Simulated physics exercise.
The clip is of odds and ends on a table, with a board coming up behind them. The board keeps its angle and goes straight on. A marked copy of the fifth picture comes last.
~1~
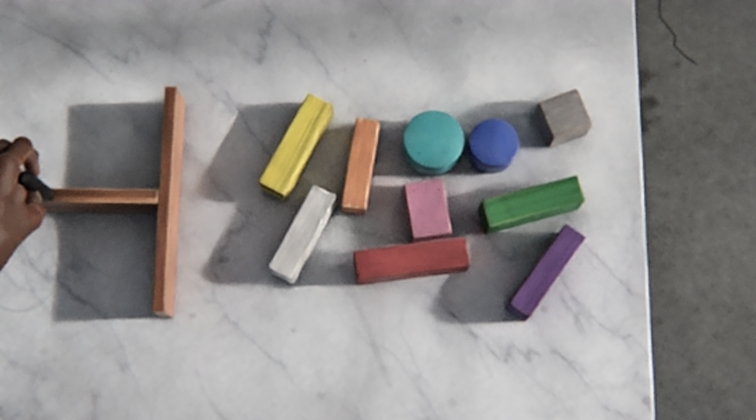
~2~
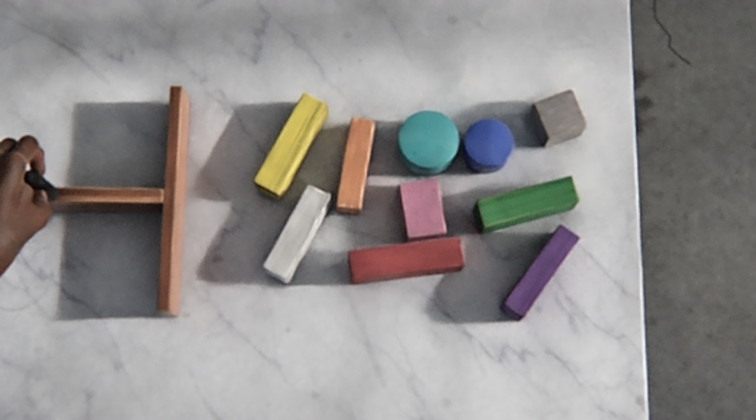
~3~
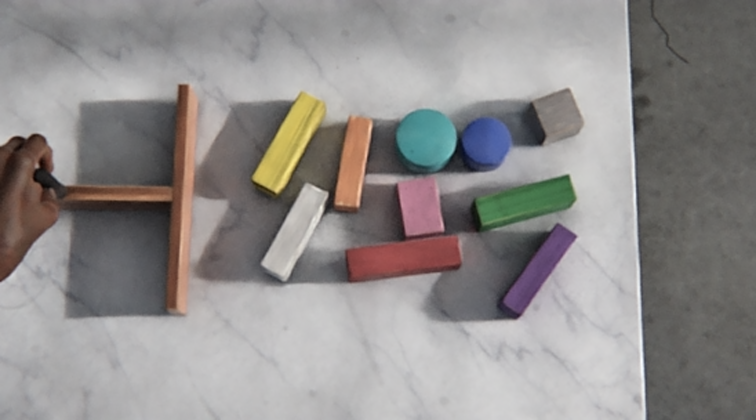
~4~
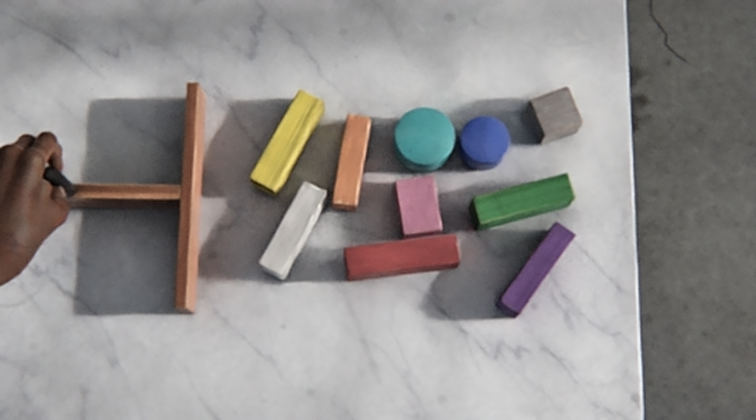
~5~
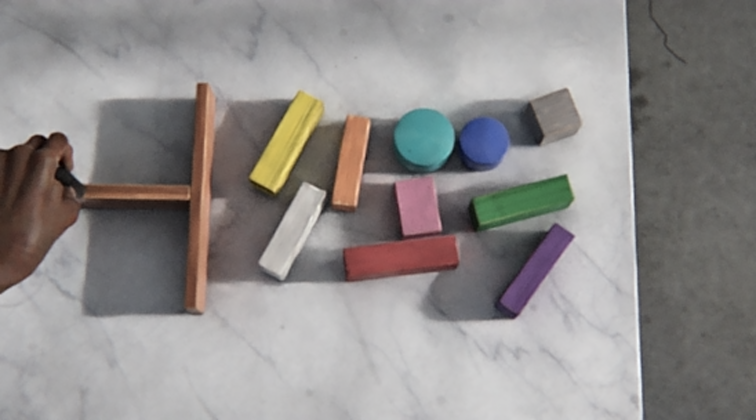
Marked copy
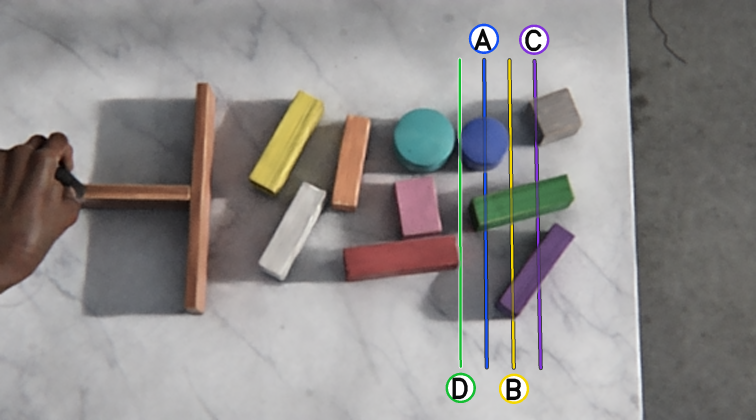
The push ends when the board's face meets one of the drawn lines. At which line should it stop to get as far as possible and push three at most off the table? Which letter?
C is the last line within the limit.
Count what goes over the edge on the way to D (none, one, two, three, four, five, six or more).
By then, none.
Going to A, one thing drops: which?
The purple bar.
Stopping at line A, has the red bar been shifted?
By then, yes.
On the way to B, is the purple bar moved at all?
By then, yes.
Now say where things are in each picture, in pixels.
The first frame shows turquoise tin (433, 144); yellow stick (297, 147); white bar (303, 235).
The second frame shows board (170, 196); pink block (422, 211).
The third frame shows board (178, 194); orange bar (353, 164).
The fourth frame shows board (187, 192); grey block (553, 116).
The fifth frame shows board (197, 193); purple bar (534, 271); turquoise tin (424, 141); yellow stick (287, 144).
On the marked copy, A at (485, 208); B at (511, 209); C at (538, 209); D at (460, 208).
Taking C. A third of the way, board (321, 195); red bar (421, 261); yellow stick (345, 144).
Two thirds of the way, board (444, 197); purple bar (606, 292); grey block (584, 104).
When it is over, board (539, 199); purple bar over the edge; green stick over the edge; three fallen.
As for the rest, A is within the limit but short; B is within the limit but short; D is within the limit but short.
